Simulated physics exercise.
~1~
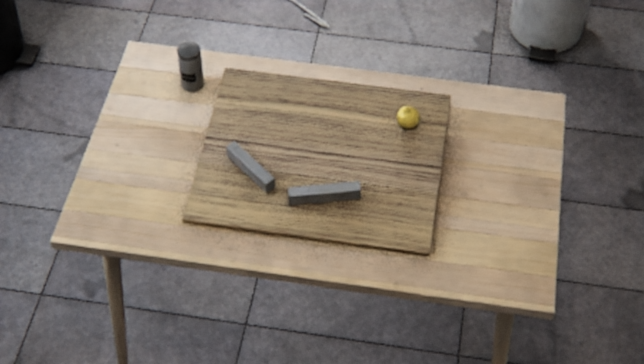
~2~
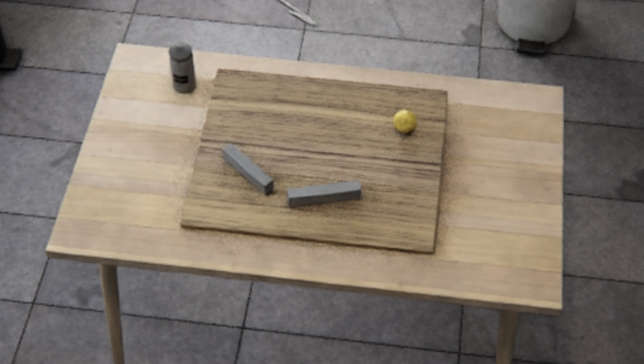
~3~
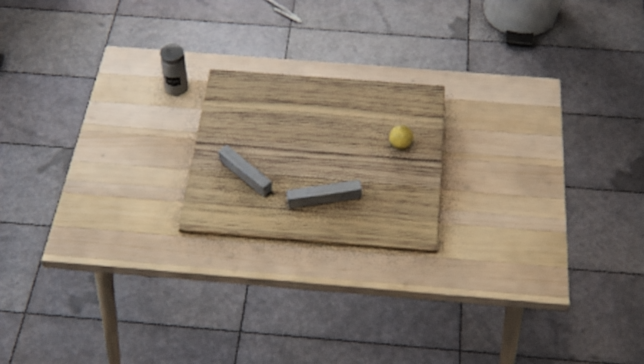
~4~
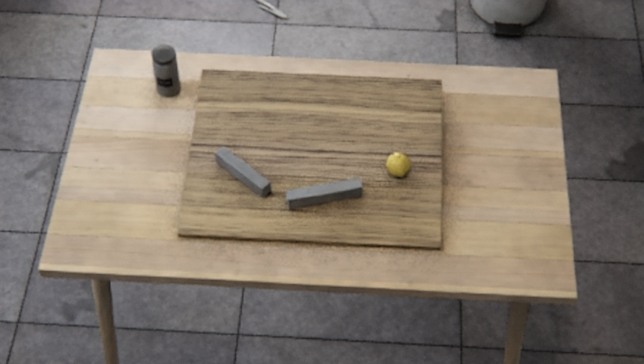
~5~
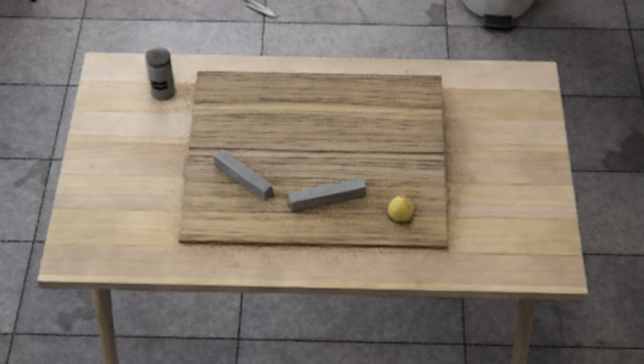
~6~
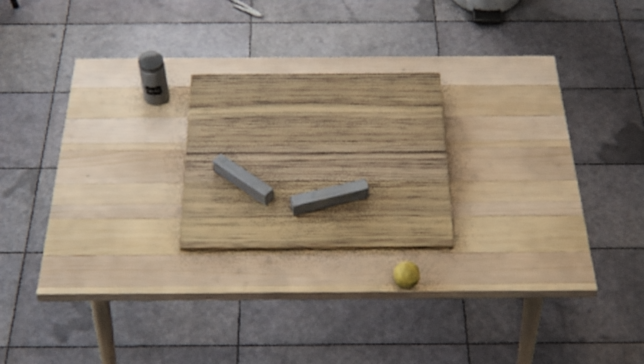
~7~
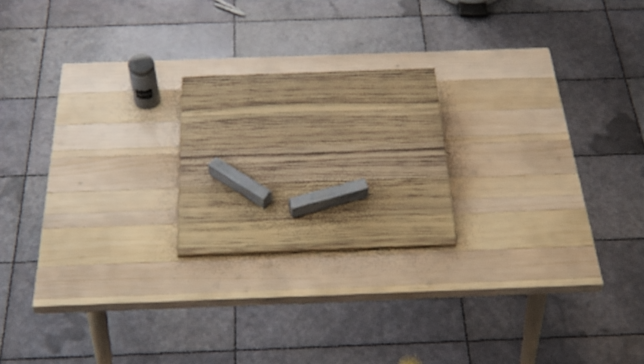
We see a wooden board with two fixed grey blocks and a grey jar beside it on a table, as a small yellow apple rolls down the board toward us, passes right of the blocks, crosses the near edge, and drops off the table's front.
